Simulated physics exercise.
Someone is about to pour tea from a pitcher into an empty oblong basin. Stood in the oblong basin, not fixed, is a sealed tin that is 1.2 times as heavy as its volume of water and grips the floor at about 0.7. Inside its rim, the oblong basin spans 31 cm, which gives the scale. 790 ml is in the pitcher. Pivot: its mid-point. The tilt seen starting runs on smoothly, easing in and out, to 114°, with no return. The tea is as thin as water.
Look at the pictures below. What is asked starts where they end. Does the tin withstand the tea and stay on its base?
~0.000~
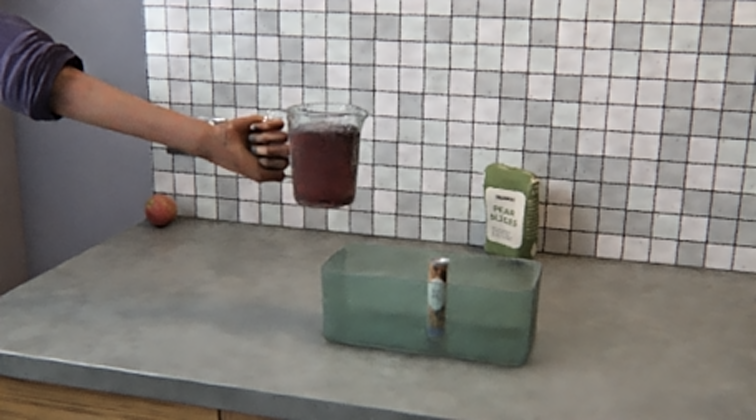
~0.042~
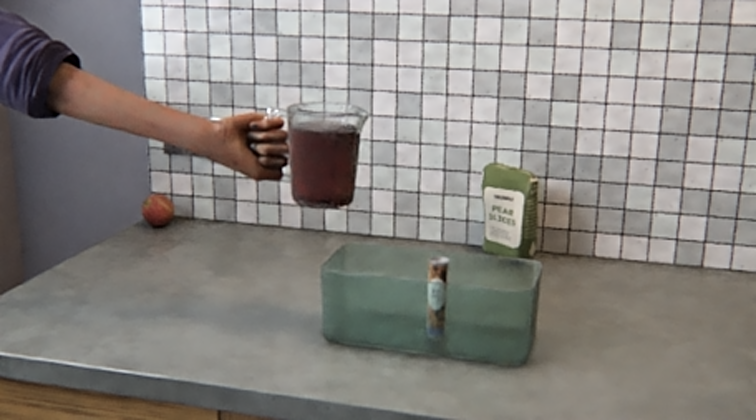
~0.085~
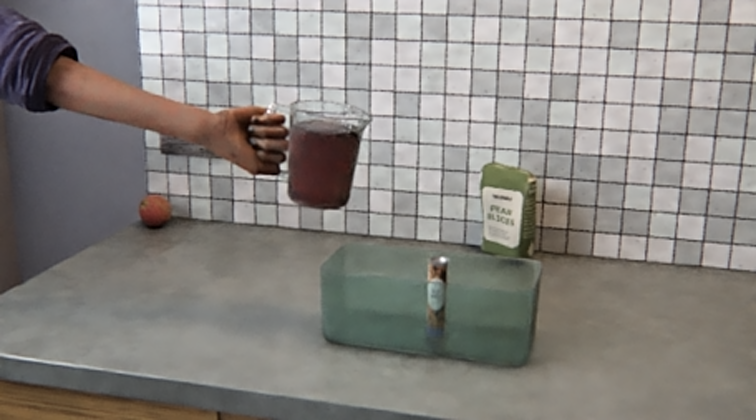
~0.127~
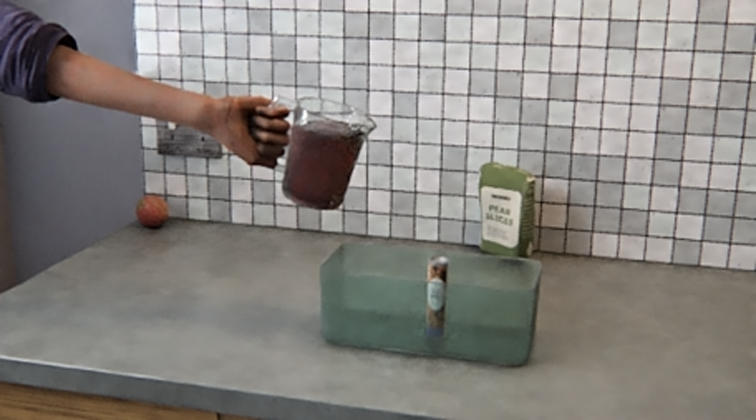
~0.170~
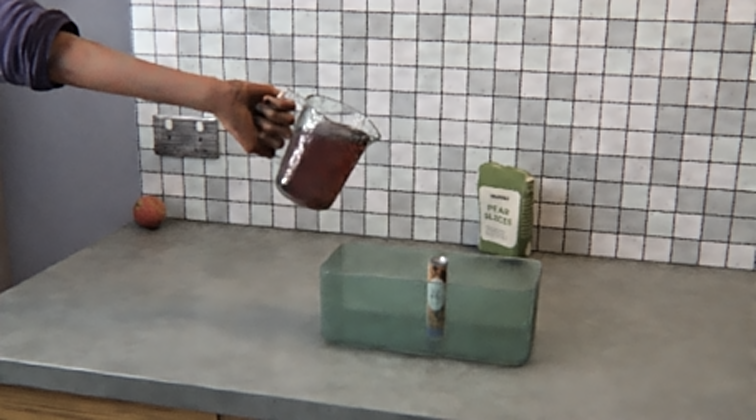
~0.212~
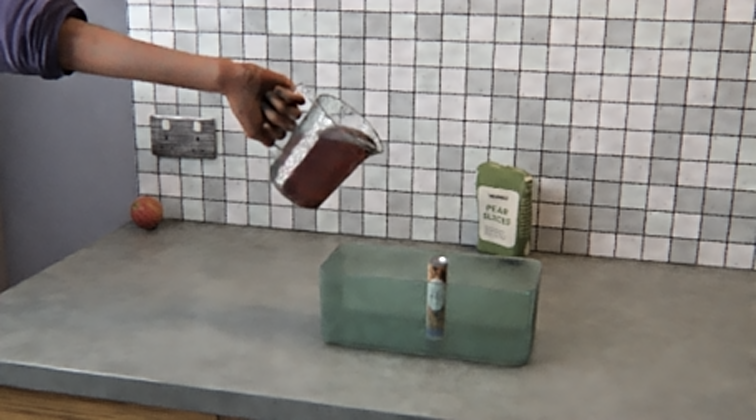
It tips.
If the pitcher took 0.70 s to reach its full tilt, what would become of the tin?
Then the tin tumbles.
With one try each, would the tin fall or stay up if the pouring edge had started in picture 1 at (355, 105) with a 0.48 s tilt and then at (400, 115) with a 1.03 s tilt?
In the first try it remains standing; in the second it comes down.
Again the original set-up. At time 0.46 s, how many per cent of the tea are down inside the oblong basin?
18 %, more or less.
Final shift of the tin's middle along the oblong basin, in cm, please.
In the end the tin's centre has shifted about 8.0 centimetres.
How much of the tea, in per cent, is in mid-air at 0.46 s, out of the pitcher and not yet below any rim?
30 %.
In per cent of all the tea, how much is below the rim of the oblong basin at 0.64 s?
About 72 %.
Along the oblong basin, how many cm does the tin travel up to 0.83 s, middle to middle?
Around 8 centimetres.
By 0.46 s the tilt is 108° and 53 per cent is still to pour; the tin stands where it began.
By 0.64 s the tilt is 114° and 10 per cent is still to pour; the tin leans 20°.
By 0.83 s the tilt is 114° and 0 per cent is still to pour; the tin lies on its side.
By 1.04 s the tilt is 114° and 0 per cent is still to pour; the tin lies on its side.
At rest the tin lies on its side.
